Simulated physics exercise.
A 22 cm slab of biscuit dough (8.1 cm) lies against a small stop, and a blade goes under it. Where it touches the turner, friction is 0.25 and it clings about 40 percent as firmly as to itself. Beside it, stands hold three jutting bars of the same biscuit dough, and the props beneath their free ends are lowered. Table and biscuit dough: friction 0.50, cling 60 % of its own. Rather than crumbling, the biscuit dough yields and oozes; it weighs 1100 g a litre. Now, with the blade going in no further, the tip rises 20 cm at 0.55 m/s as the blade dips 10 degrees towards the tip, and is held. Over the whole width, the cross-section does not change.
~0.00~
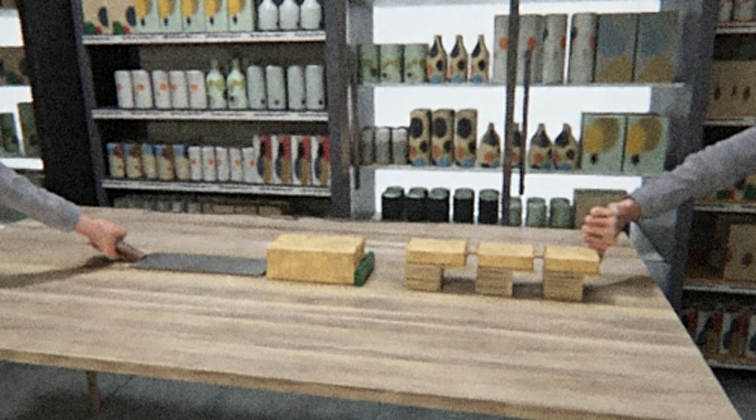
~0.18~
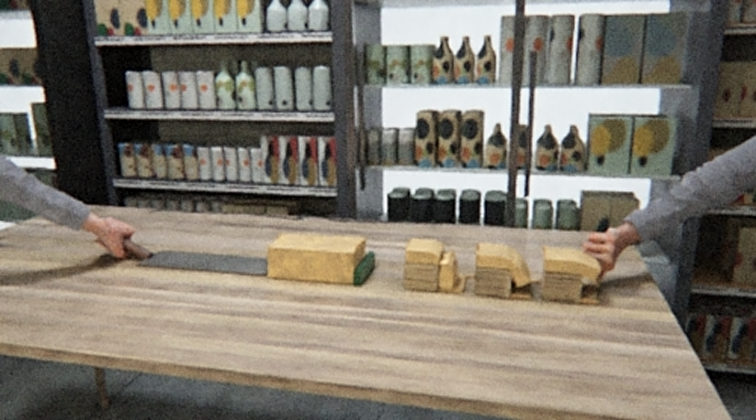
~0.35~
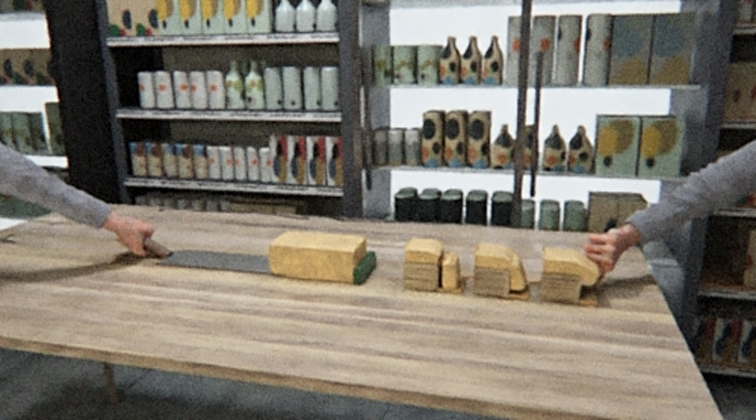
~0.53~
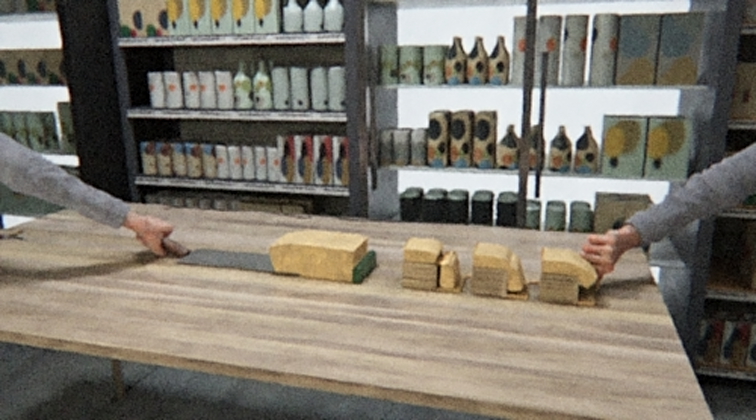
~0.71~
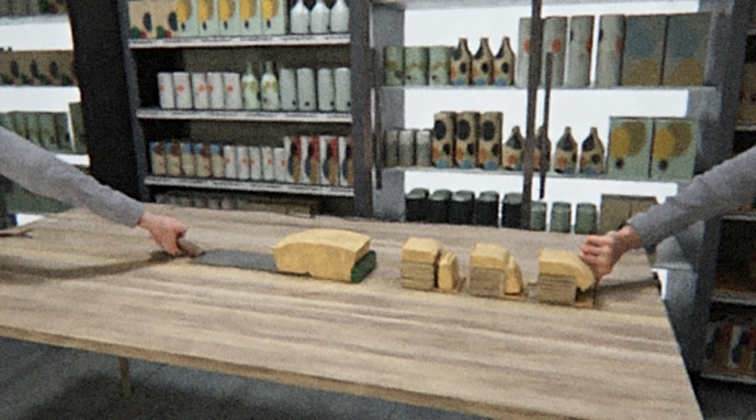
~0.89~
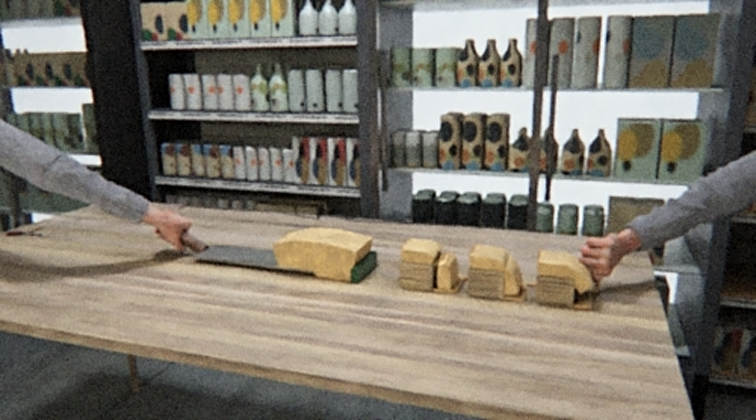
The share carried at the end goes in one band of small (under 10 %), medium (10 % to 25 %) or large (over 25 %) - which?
I would put it at large.
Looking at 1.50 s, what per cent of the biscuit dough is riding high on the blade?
About 35 %.
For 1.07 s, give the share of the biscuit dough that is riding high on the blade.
Share at that time: Around 30 %.
After 1.07 s, the tip is 10 cm up.
After 1.28 s, the tip is 20 cm up and 45 % is riding high on the blade.
After 1.50 s, the tip is 20 cm up and 37 % is riding high on the blade.
After 1.71 s, the tip is 20 cm up and 37 % is riding high on the blade.
After 2.50 s, at the end, the tip is 20 cm up and 35 % is riding high on the blade.
